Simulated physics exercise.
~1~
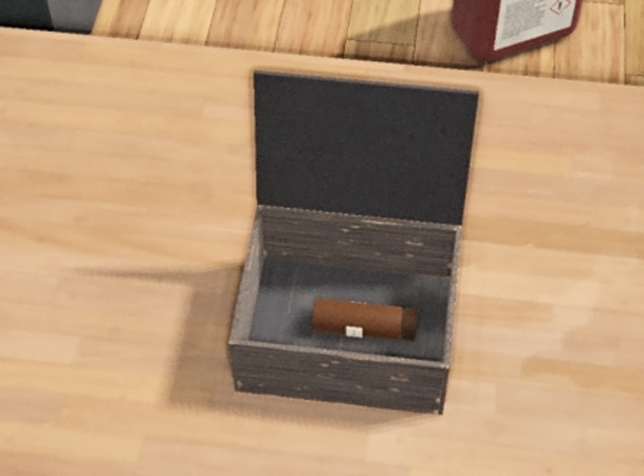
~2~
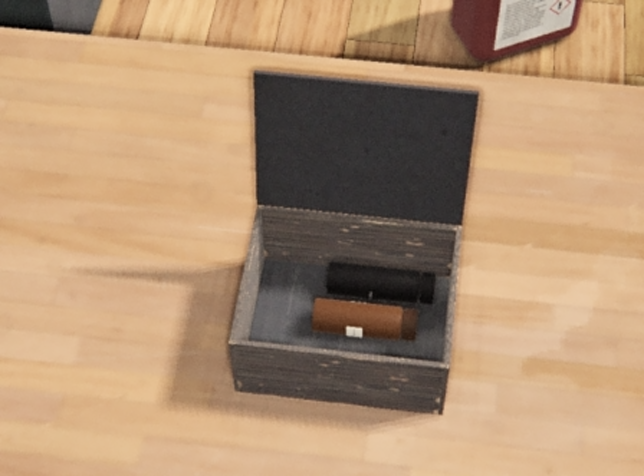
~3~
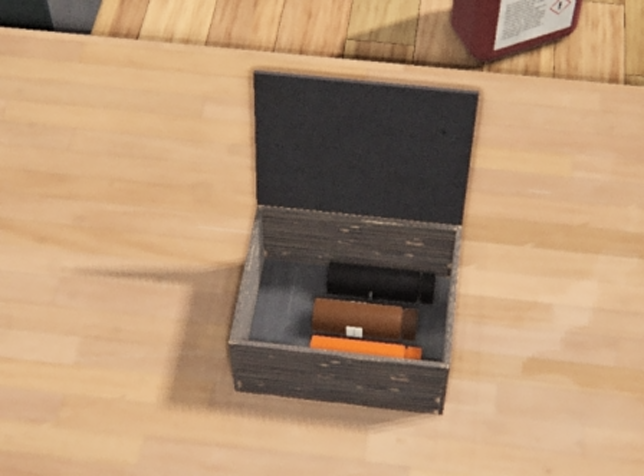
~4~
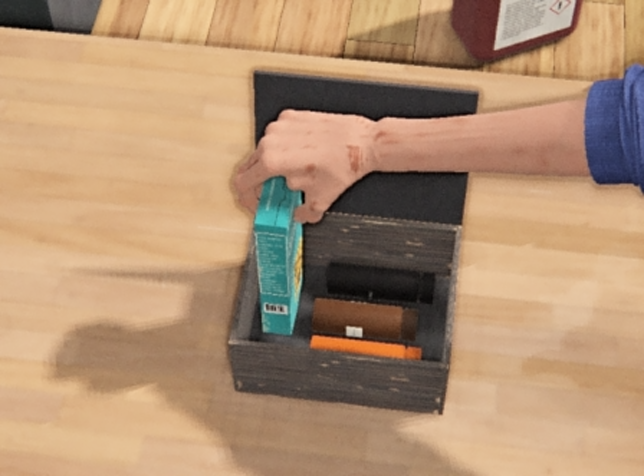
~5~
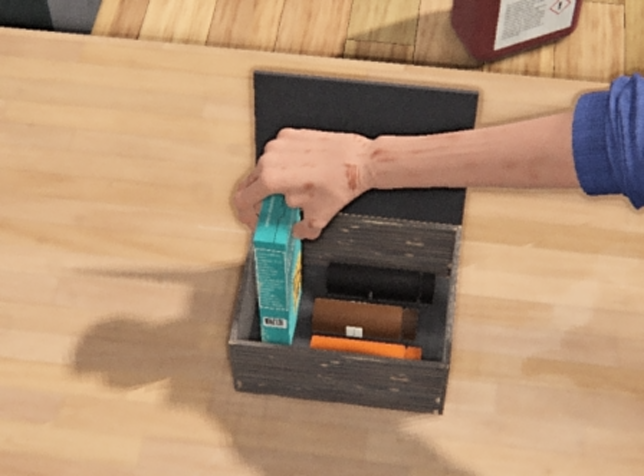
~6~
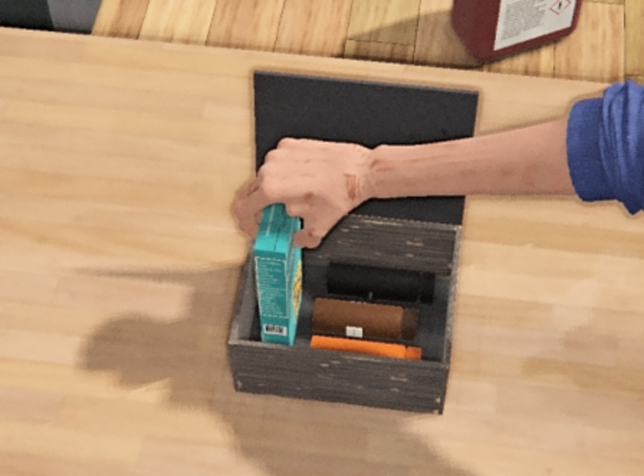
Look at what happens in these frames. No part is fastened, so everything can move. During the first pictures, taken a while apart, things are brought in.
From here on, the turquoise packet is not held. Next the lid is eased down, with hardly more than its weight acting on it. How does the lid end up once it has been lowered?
Partly open.
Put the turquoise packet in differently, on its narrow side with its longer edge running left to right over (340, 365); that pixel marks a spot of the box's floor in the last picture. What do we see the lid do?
Lid down.
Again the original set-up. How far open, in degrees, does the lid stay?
It stays some 30° above the rim.
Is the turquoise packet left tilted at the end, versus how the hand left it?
In the end, the turquoise packet winds up askew.
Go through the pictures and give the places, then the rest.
In the first frame, the last thing is not in view yet; brown shaker (365, 320).
In the second frame, the last thing is not in view yet; black shaker (381, 283).
In the third frame, the last thing is not in view yet.
The fourth frame shows coming down; turquoise packet (280, 253); brown shaker (365, 320).
The fifth frame shows coming down; turquoise packet (279, 268); black shaker (381, 283).
The sixth frame shows in place under the hand; turquoise packet (280, 276).
Then, 1.30 s past the last view, lid 81° above the rim.
Then, 1.90 s past the last view, lid 52° above the rim; turquoise packet rocked 9° from its first pose near (276, 287).
Then, 2.40 s past the last view, lid 29° above the rim; turquoise packet rocked 50° from its first pose near (276, 294).
Finally, lid 28° above the rim; down or leaning hard in the box, turquoise packet; the other 3 still in place. Final places as the last picture's camera would see them, turquoise packet near (277, 290).
